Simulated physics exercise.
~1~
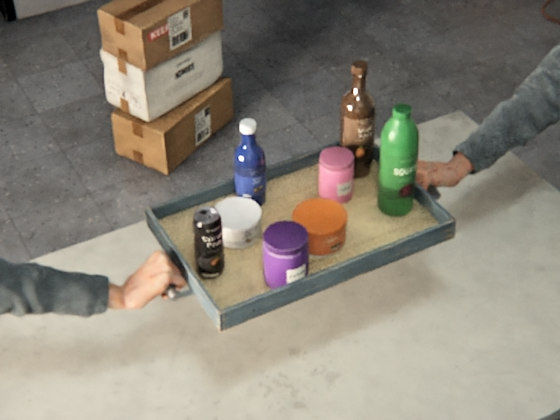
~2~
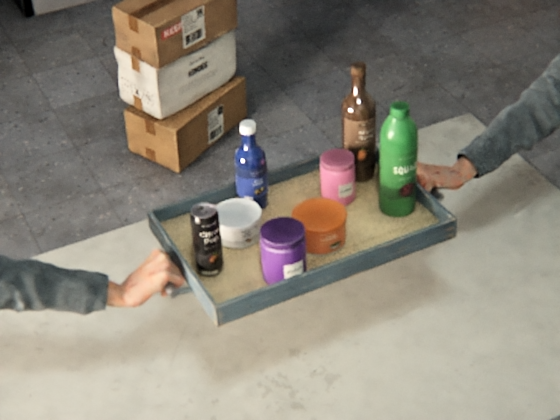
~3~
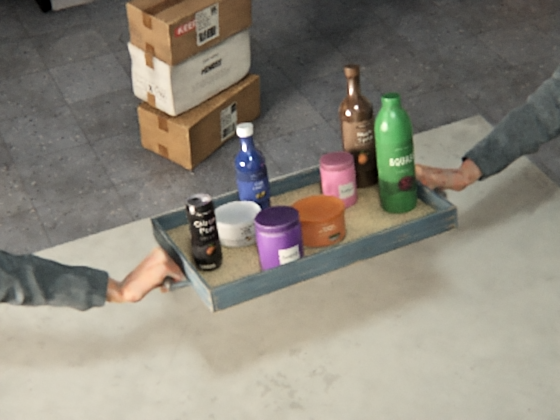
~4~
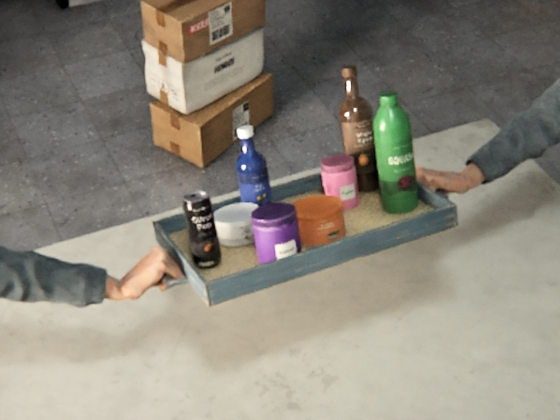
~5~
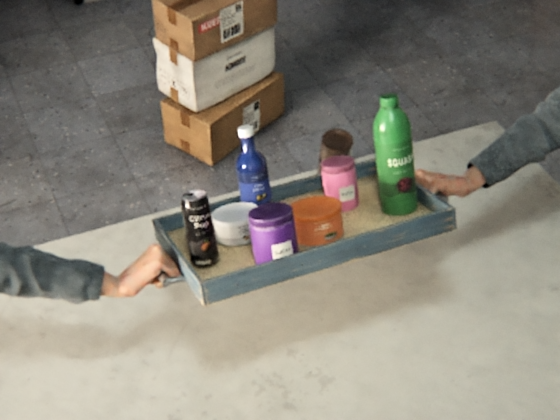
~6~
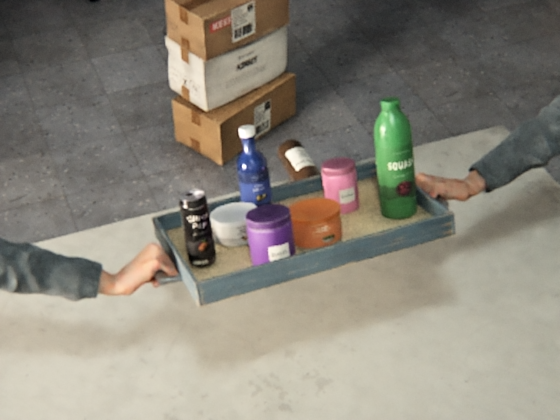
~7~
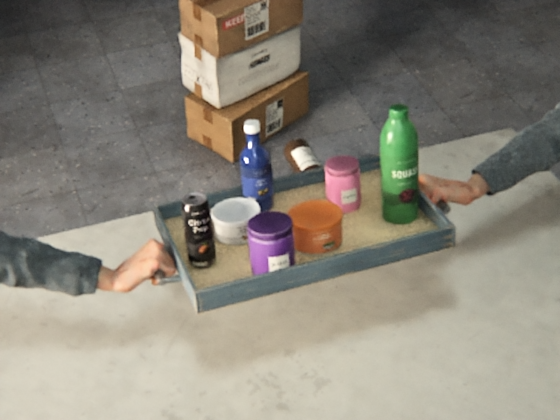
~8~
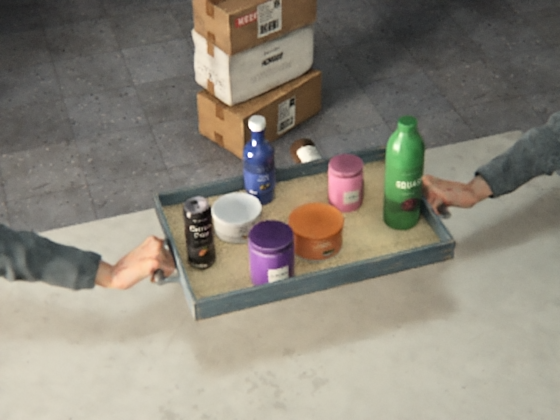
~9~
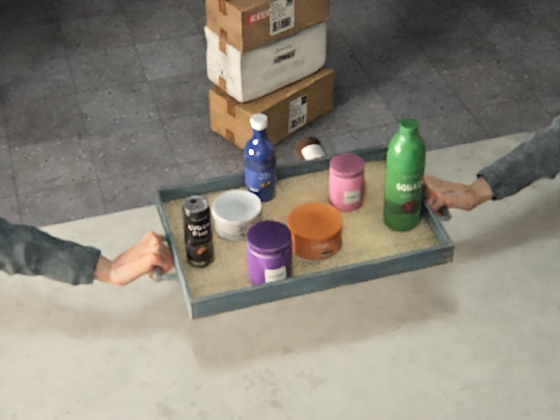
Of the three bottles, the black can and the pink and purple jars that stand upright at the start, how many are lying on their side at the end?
Only one of them, the brown bottle, which ends on its side beyond the far rim of the tray.
